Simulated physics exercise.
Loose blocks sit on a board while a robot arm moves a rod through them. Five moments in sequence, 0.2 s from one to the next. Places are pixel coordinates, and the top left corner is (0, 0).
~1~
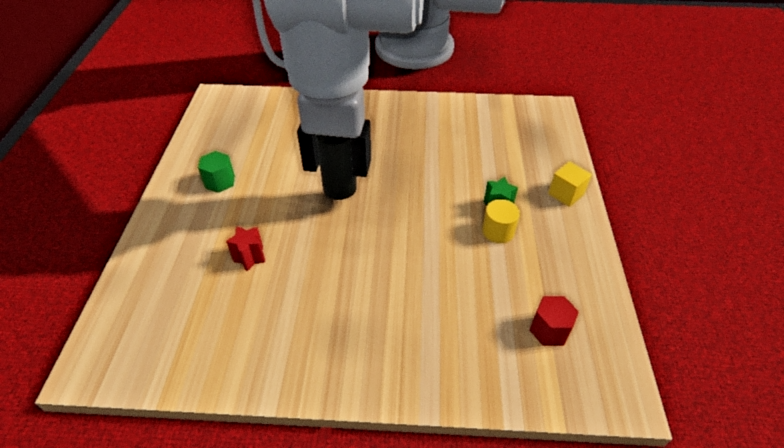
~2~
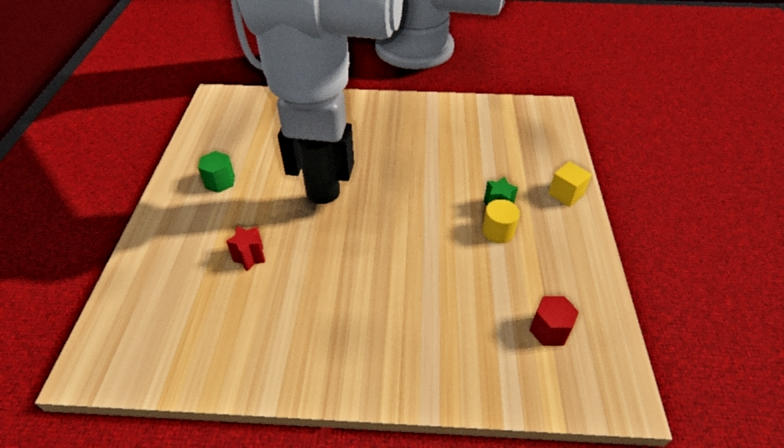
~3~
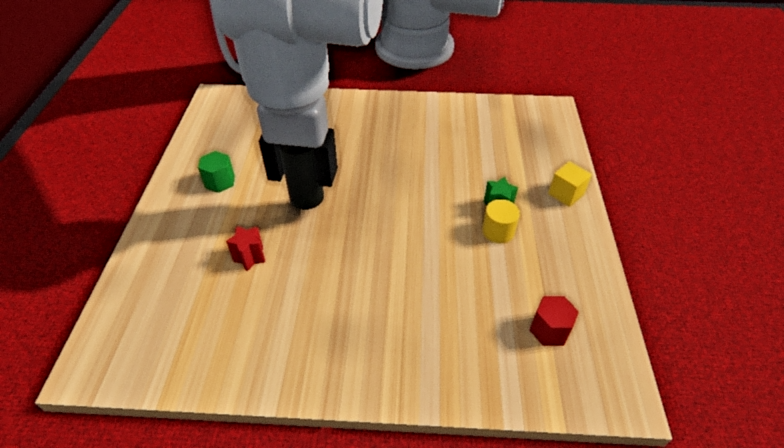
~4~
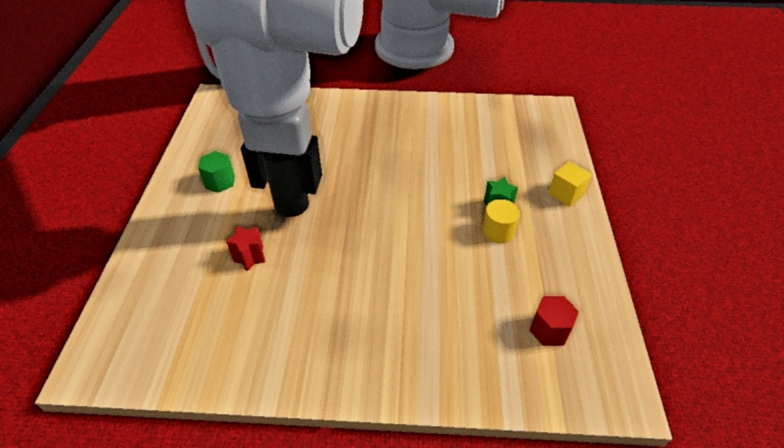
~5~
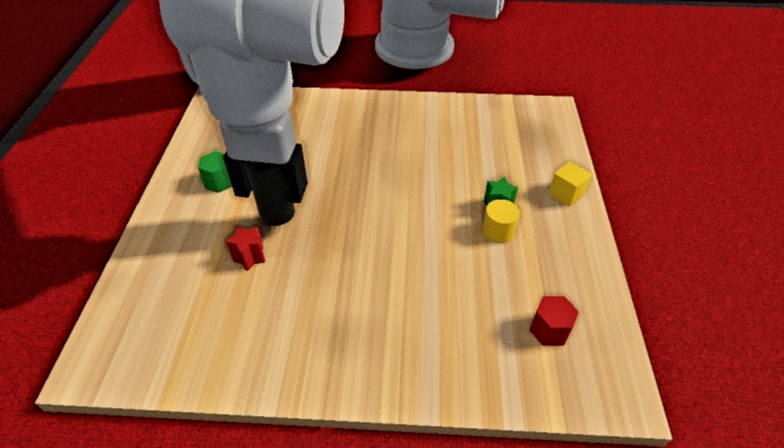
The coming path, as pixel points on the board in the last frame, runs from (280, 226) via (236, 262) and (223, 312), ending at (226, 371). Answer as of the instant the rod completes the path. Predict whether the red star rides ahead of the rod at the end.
I believe the red star loses its place ahead of the rod and slips off.
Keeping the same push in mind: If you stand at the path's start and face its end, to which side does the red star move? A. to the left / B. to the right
I'll go with B - to the right.
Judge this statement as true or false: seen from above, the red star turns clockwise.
The statement is true.
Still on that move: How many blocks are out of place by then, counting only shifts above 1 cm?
Shifted over 1 cm: One.
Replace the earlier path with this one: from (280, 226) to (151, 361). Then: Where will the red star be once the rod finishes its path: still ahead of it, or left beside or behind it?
That block remains ahead.
The first path, step by step. One third of the way, rod (232, 250); red star (207, 270).
Two thirds of the way, rod (218, 301); red star (178, 306), turned 65° clockwise.
At the end, rod (221, 361); red star (178, 309), turned 85° clockwise.
